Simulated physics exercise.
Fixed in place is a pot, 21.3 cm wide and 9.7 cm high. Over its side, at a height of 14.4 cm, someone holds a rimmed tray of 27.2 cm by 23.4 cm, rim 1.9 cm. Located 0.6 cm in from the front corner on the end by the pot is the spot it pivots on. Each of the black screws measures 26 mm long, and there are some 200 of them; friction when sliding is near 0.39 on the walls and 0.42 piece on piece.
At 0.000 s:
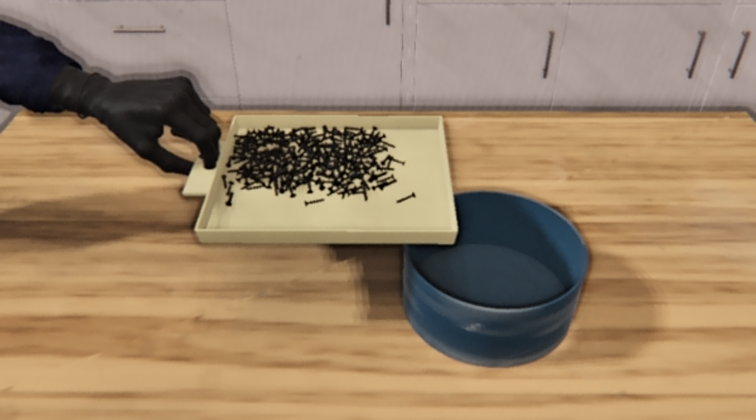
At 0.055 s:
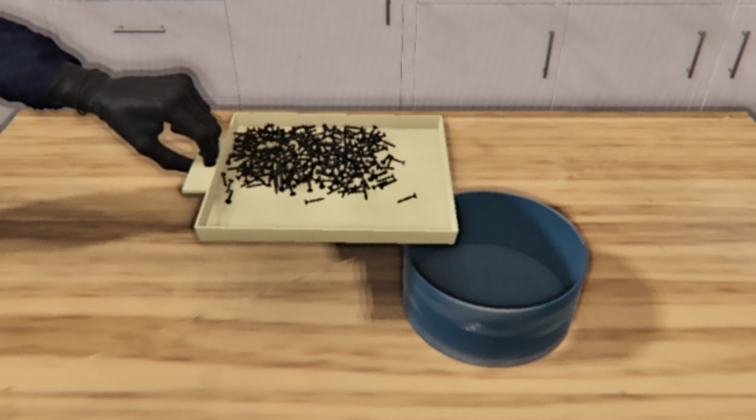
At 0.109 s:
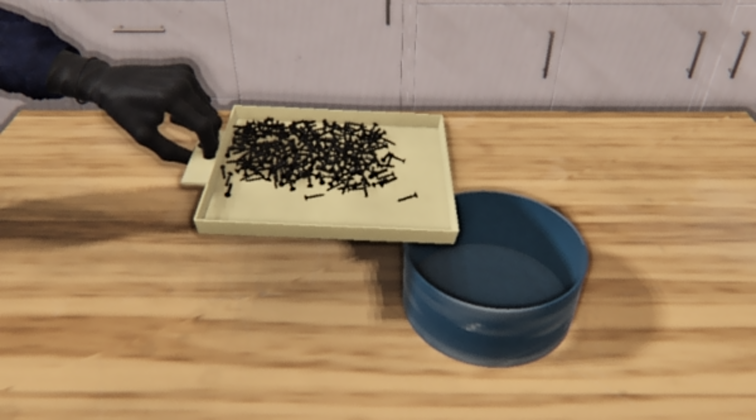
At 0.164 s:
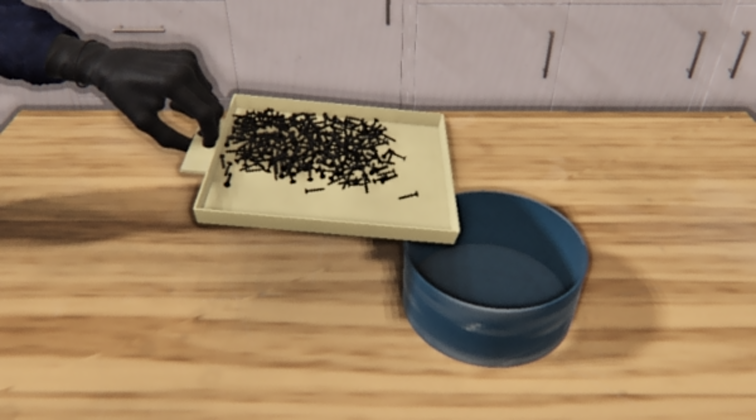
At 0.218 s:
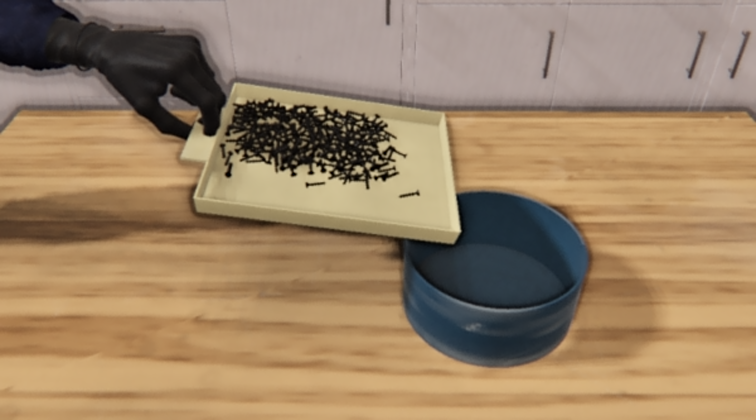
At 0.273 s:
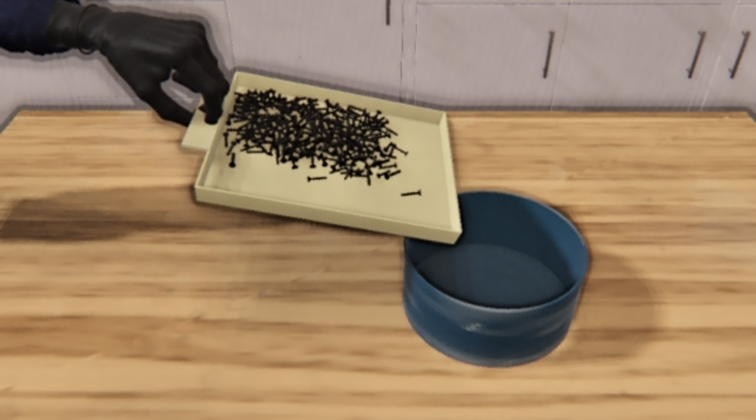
In a room with white cabinets along the back, a light wooden worktop is seen from slightly above by a still camera. A black-gloved hand at the left grips a cream rimmed tray of scattered black screws, its right end by a round blue pot. The hand raises the tray's left end, slanting it gently down toward the right, while the screws stay bunched together.
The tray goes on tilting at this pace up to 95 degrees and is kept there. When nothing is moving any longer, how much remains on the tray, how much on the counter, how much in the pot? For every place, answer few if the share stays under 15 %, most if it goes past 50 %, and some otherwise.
Shares - left on the tray: Few; counter: Some; pot: Most.
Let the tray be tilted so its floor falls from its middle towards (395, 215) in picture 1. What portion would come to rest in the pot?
About 80 per cent.
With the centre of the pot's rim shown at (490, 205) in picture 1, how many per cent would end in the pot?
90 %.
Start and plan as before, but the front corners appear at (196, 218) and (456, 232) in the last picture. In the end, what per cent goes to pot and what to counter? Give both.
You'd end with pot at 15 and counter at 85.
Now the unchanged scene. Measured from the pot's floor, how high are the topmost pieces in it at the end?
I'd put it at close to 2.0 centimetres.
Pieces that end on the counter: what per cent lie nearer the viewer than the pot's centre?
I'd put it at around 0 per cent.
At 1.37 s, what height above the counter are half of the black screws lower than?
Some 18 cm.
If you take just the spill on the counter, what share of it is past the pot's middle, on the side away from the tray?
Estimate: Roughly 70 per cent of the pieces.
After 0.93 s, tilt 51 degrees; the tray holds 95 %, the pot 0 %.
After 1.37 s, tilt 77 degrees; the tray holds 70 %, the pot 25 %.
After 1.89 s, tilt 95 degrees; the tray holds 5 %, the pot 70 %.
By 2.5 s all is still; tray 0 %, counter 25 %, pot 75 %.
